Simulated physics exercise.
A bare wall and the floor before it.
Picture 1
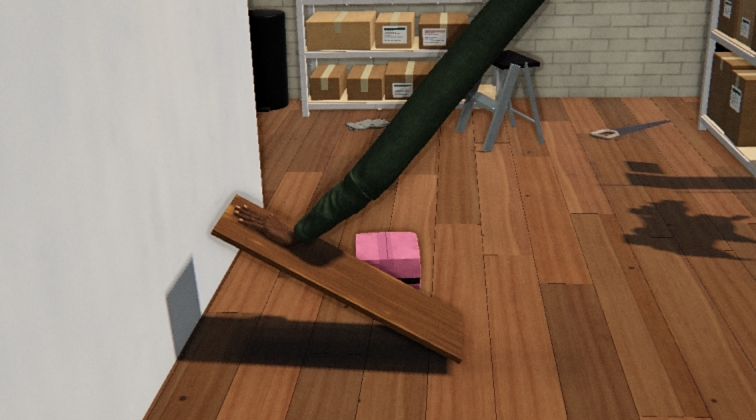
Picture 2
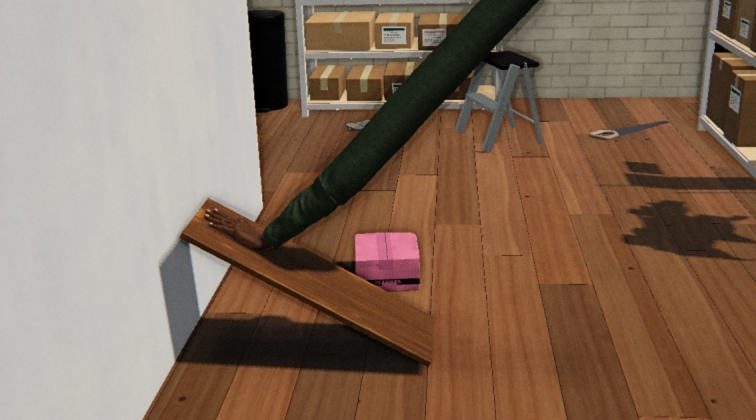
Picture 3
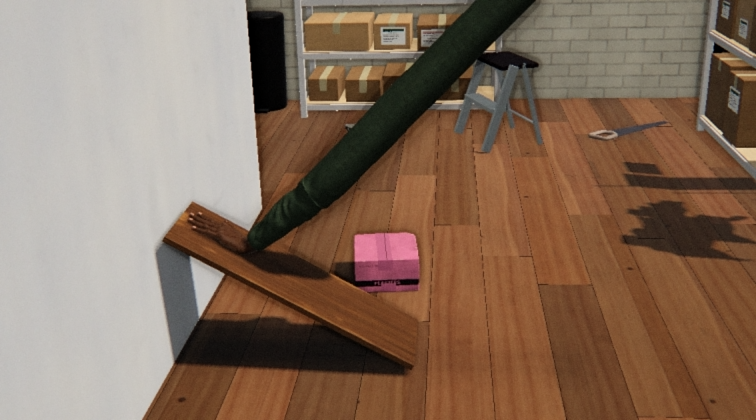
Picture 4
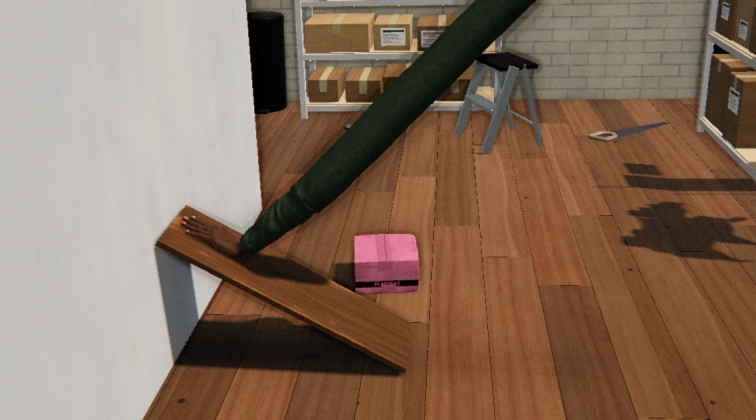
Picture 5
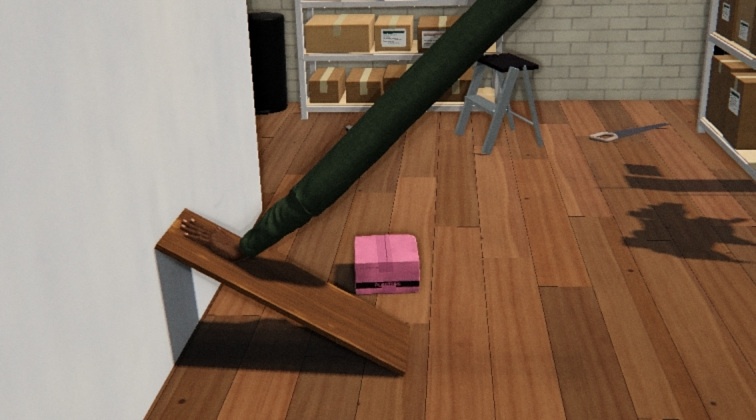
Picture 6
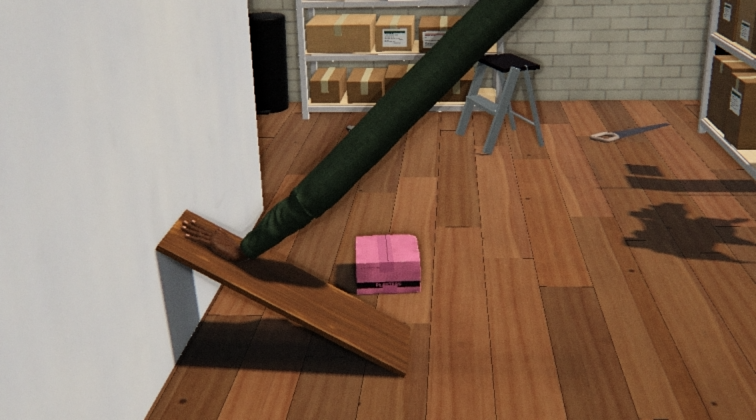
An arm in a dark green sleeve reaches down from the top into a storeroom with a wooden floor, seen from above by a still camera. Its hand is on a brown board beside the white wall at left, with a pink box right of the board and shelves of cartons behind. The arm moves the board a short way left until it leans on the wall, still held.
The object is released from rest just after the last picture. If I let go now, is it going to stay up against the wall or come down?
It'll come down.
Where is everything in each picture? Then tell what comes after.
Not yet at the wall; brown board (344, 276); pink box (387, 261), in the first frame.
Not yet at the wall; brown board (315, 280); pink box (387, 261), in the second frame.
Not yet at the wall; brown board (298, 283); pink box (386, 262), in the third frame.
Not yet at the wall; brown board (292, 286); pink box (386, 263), in the fourth frame.
Leant on the wall, still held; brown board (290, 290); pink box (386, 263), in the fifth frame.
Leant on the wall, still held; brown board (291, 291); pink box (387, 263), in the sixth frame.
Then, 0.40 s past the last view, brown board sunk by 17° near (307, 324).
Then, 0.50 s past the last view, brown board sunk by 30° near (312, 348).
Then, 0.60 s past the last view, brown board sunk by 32° near (312, 339).
Then, 1.70 s past the last view, brown board sunk by 30° near (313, 349).
Finally, moved from the start, brown board; pink box still in place. Final places as the last picture's camera would see them, brown board near (313, 349). The board slides down.
